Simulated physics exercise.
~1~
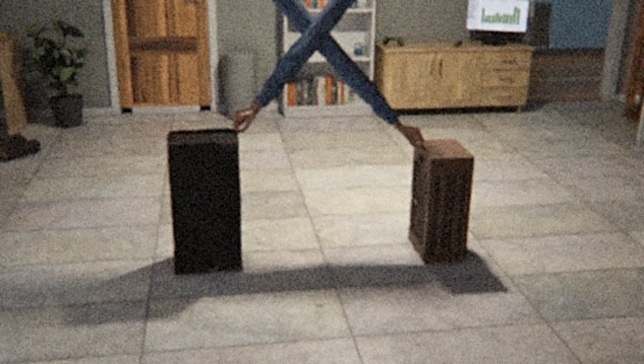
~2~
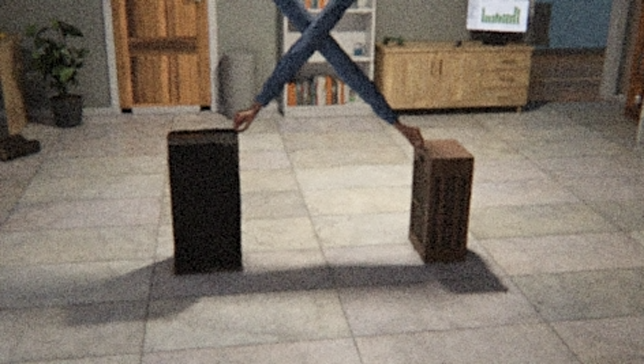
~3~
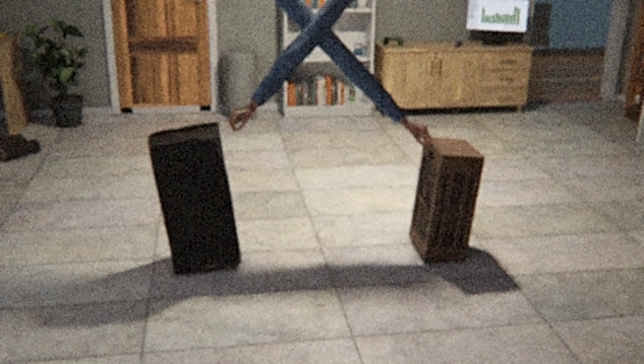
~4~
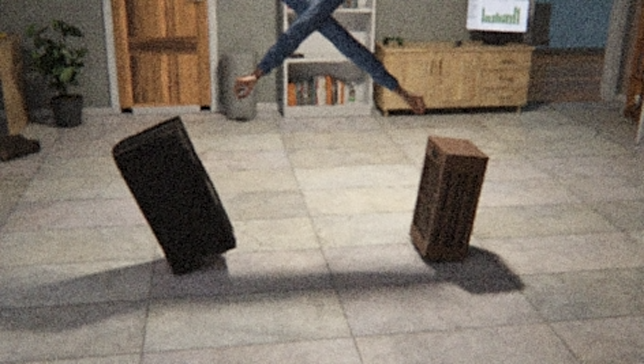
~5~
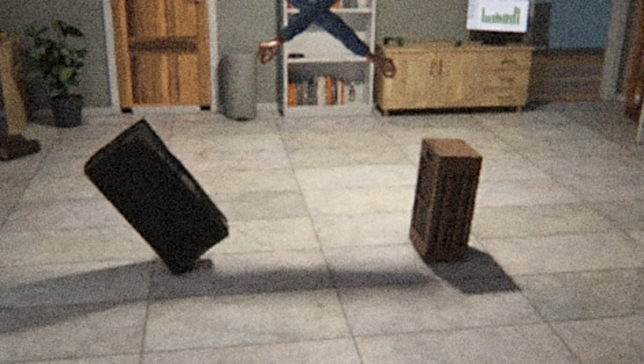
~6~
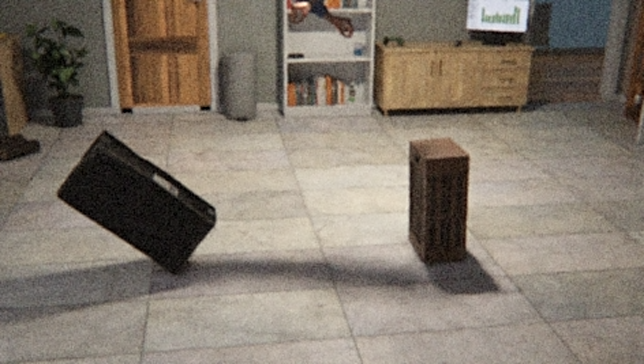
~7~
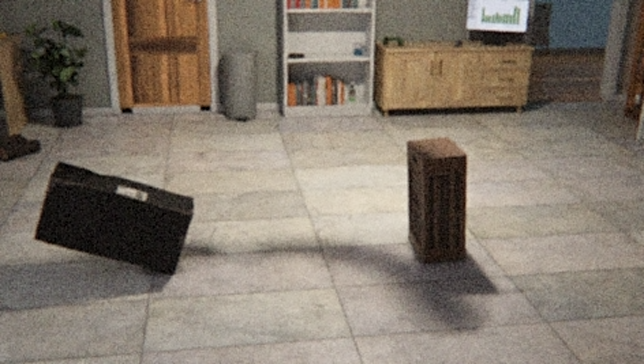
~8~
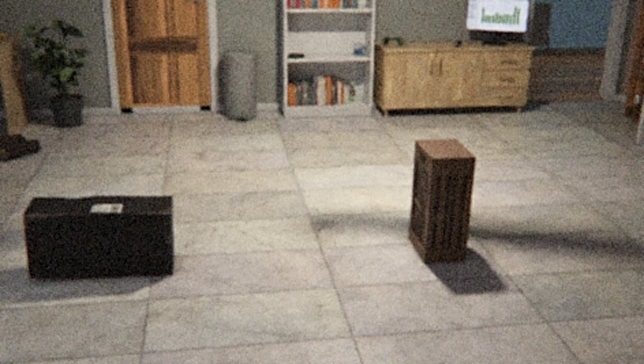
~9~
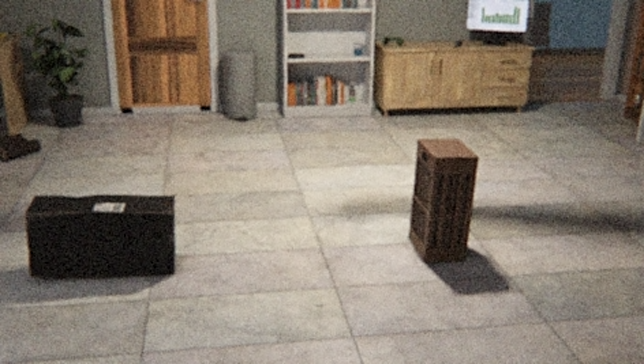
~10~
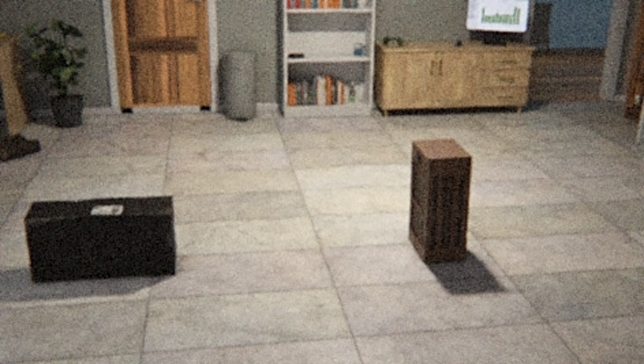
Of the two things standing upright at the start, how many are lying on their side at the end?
One of them is lying on its side, the black parcel on the left. The brown crate is still standing.
